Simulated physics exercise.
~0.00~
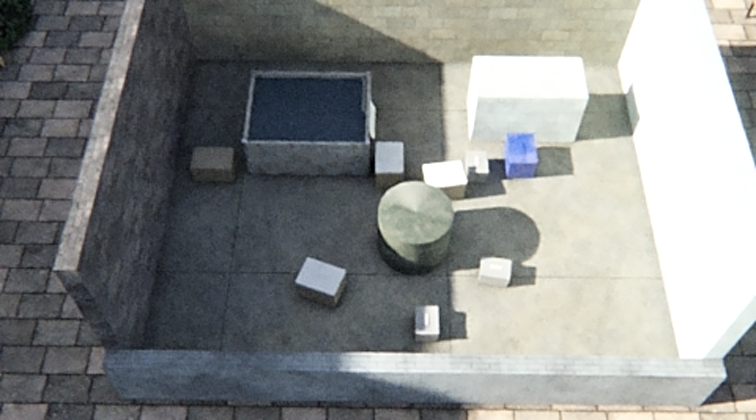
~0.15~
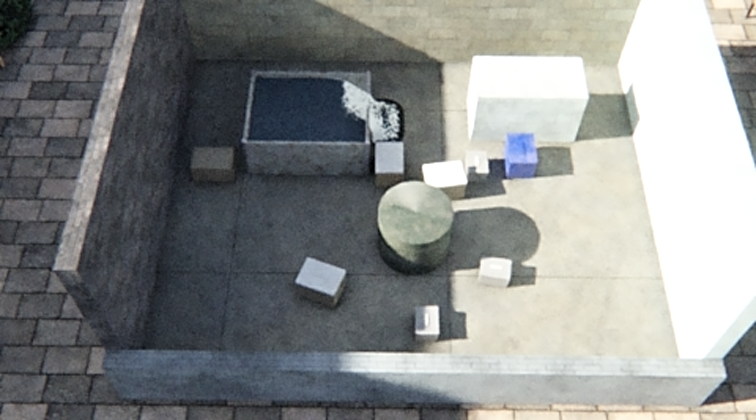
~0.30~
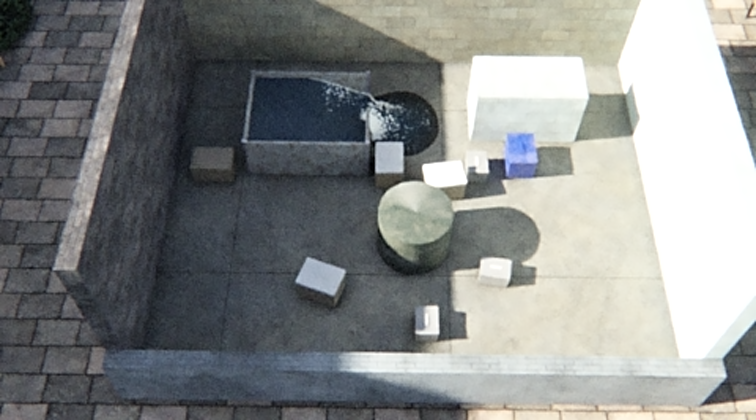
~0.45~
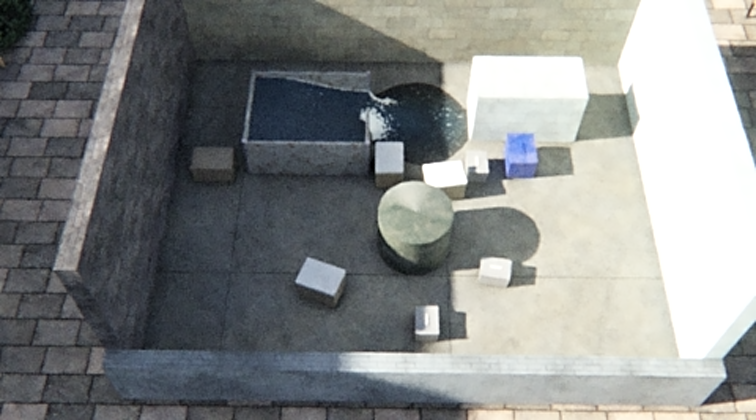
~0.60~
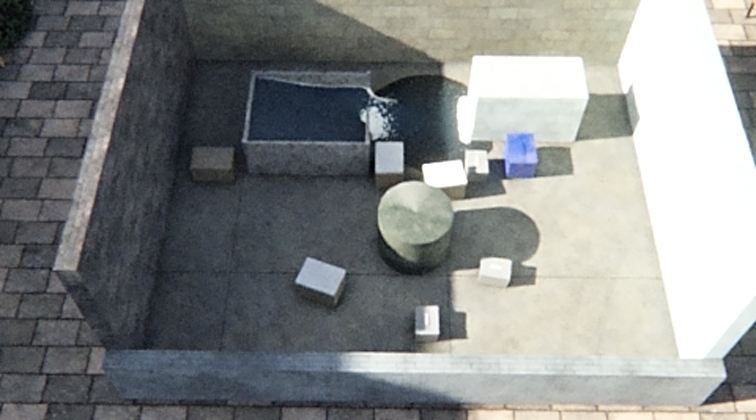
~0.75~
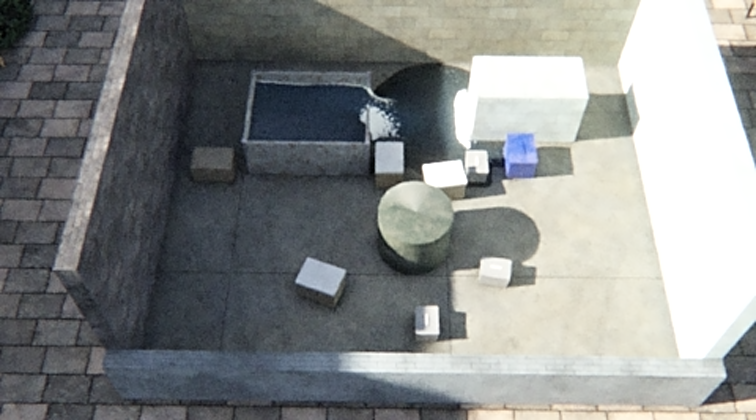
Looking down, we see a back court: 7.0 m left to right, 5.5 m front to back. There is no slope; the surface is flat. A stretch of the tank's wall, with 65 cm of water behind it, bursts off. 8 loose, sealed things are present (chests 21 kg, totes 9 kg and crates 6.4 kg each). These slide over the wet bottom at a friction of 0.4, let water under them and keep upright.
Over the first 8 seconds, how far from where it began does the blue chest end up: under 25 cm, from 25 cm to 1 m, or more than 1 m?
Displaced partway.
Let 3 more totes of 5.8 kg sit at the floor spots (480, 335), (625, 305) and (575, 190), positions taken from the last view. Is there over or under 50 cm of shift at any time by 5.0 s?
Spot by spot, in turn: Falls short, exceeds it, exceeds it.
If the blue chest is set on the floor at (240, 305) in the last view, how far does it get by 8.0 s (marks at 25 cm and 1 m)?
It hardly budges.
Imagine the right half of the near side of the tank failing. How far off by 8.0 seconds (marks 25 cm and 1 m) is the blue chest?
From there, the blue chest remains planted.
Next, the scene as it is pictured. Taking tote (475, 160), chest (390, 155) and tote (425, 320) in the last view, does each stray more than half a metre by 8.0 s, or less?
Results in listed order: Exceeds / falls short / falls short.
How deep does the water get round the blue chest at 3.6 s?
Close to 4 centimetres.
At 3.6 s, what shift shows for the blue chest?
Around 50 centimetres.
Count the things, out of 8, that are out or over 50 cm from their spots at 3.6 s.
1.
After 1.6 s the blue chest is near (535, 148), 0.2 m from its start, aground; 0 afloat.
After 3.6 s the blue chest is near (554, 147), 0.5 m from its start, aground; 0 afloat.
After 5.6 s the blue chest is near (554, 147), 0.5 m from its start, aground; 1 afloat.
After 8.0 s the blue chest is near (554, 147), 0.5 m from its start, aground; 1 afloat.
